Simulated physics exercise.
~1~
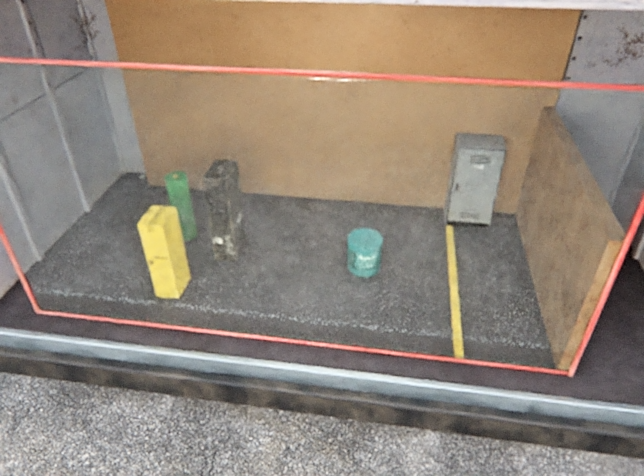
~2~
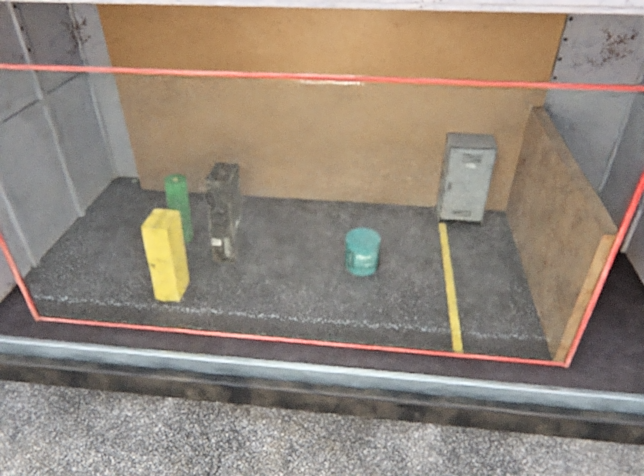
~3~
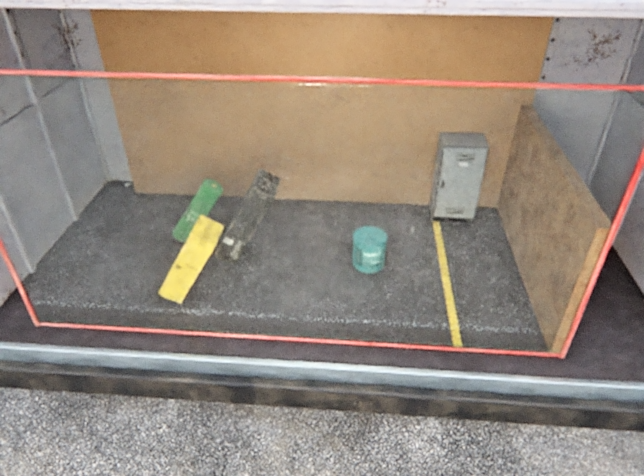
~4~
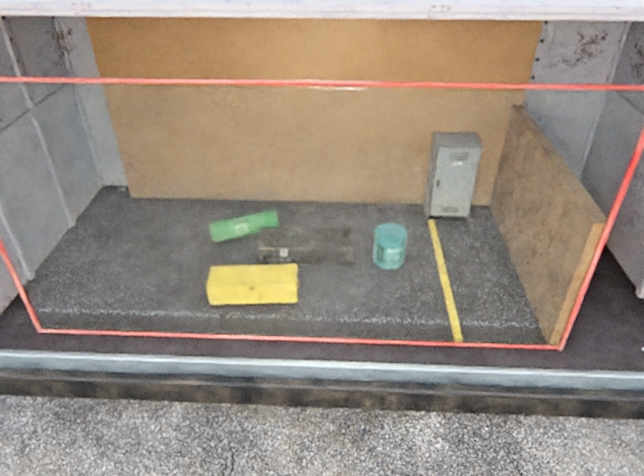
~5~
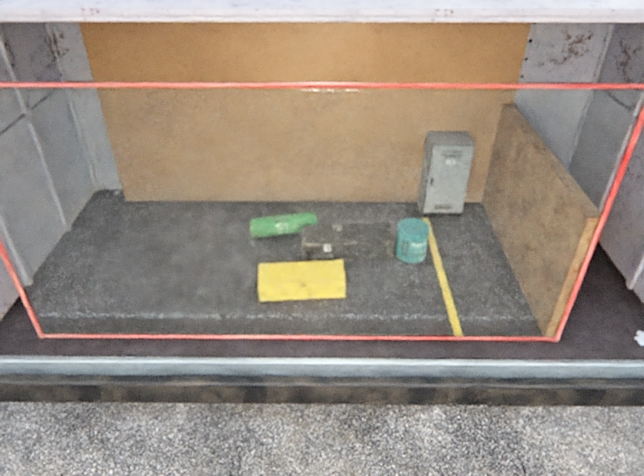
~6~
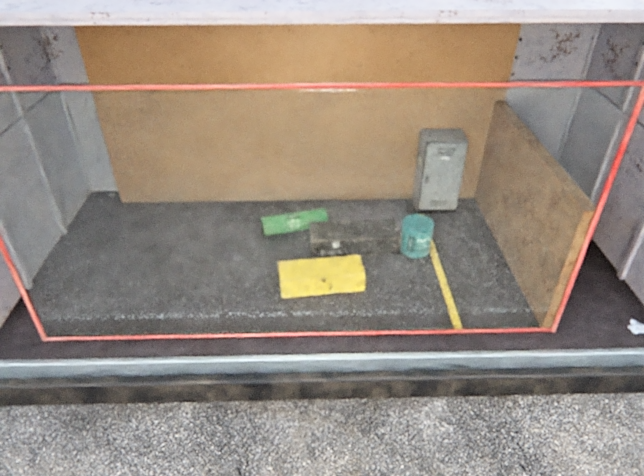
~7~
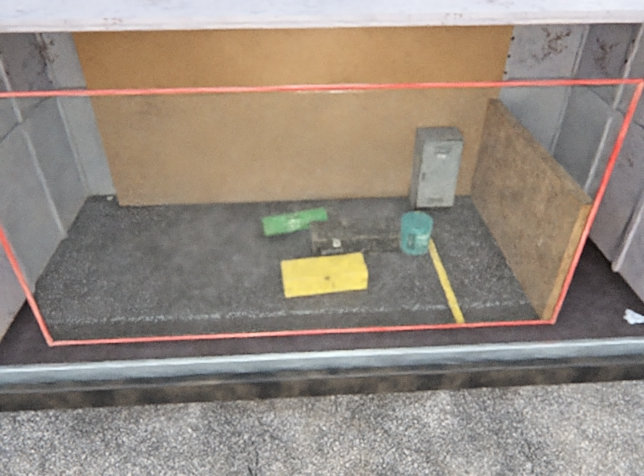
Yellow box, black box and green roll toppling right in a van bay, sliding with a teal bucket, all stopping short of a yellow line.
